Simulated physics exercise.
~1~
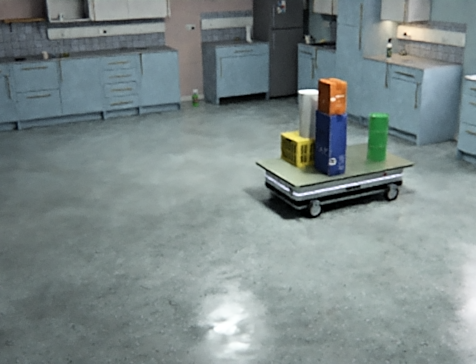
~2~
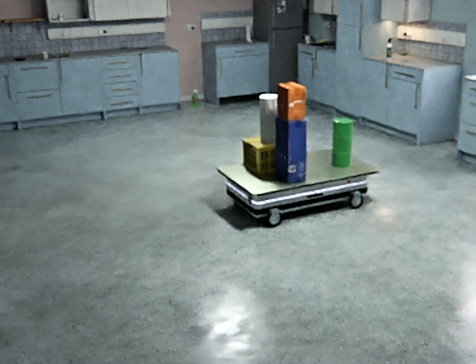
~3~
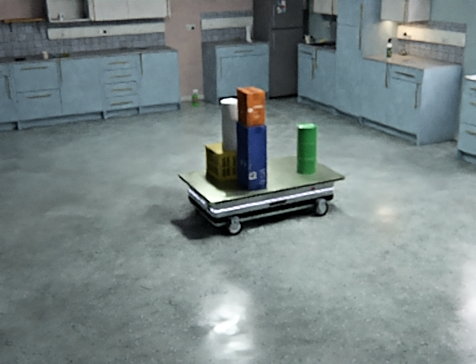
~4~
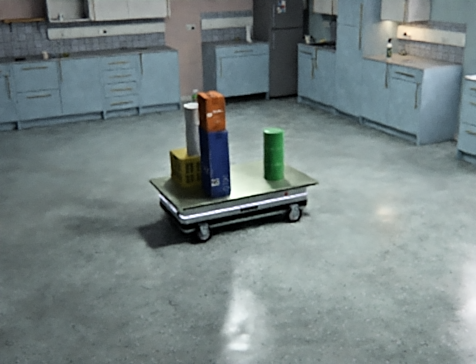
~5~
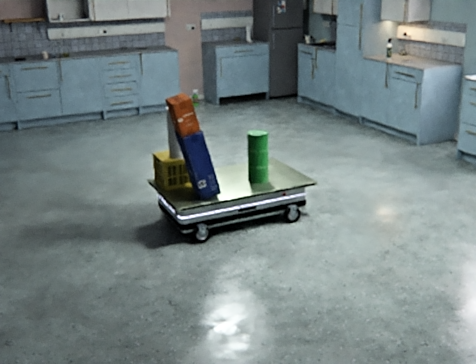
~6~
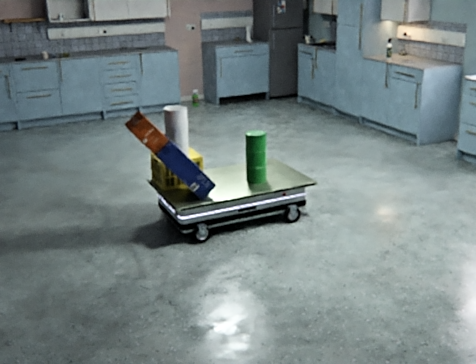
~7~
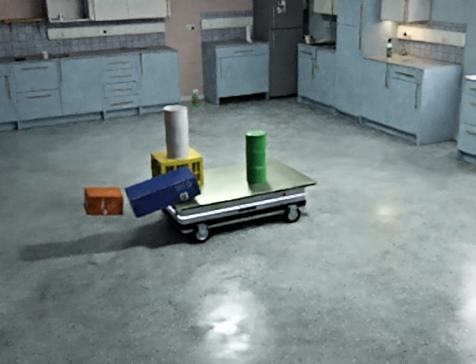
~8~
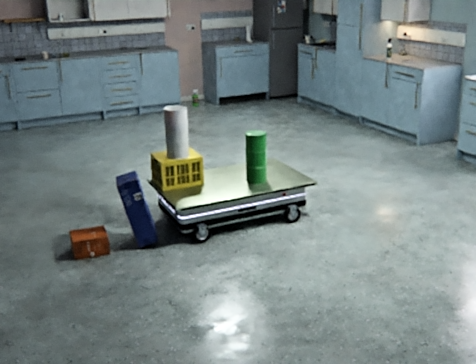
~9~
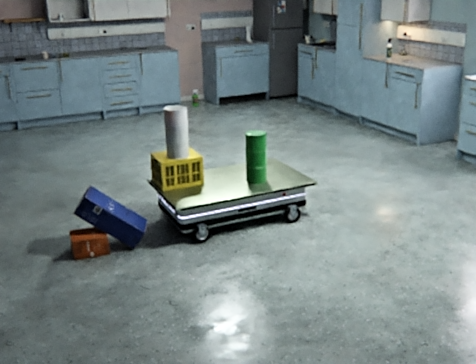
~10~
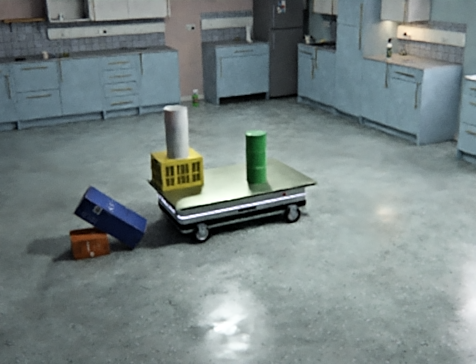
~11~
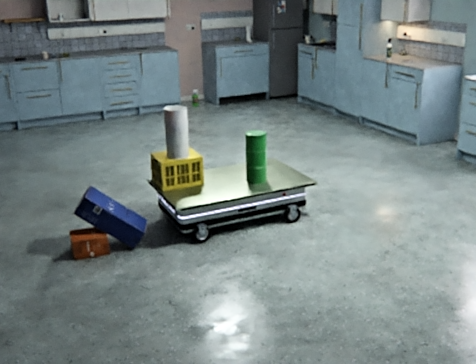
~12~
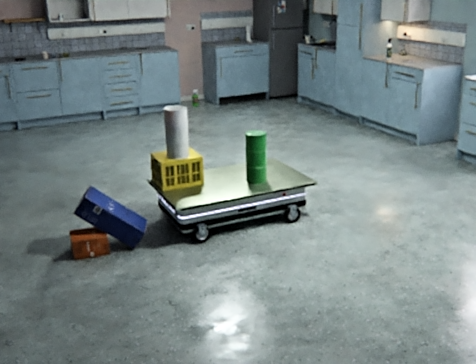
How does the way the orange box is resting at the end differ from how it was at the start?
At the start the orange box is upright on top of the blue box, but at the end it lies on its side on the floor.
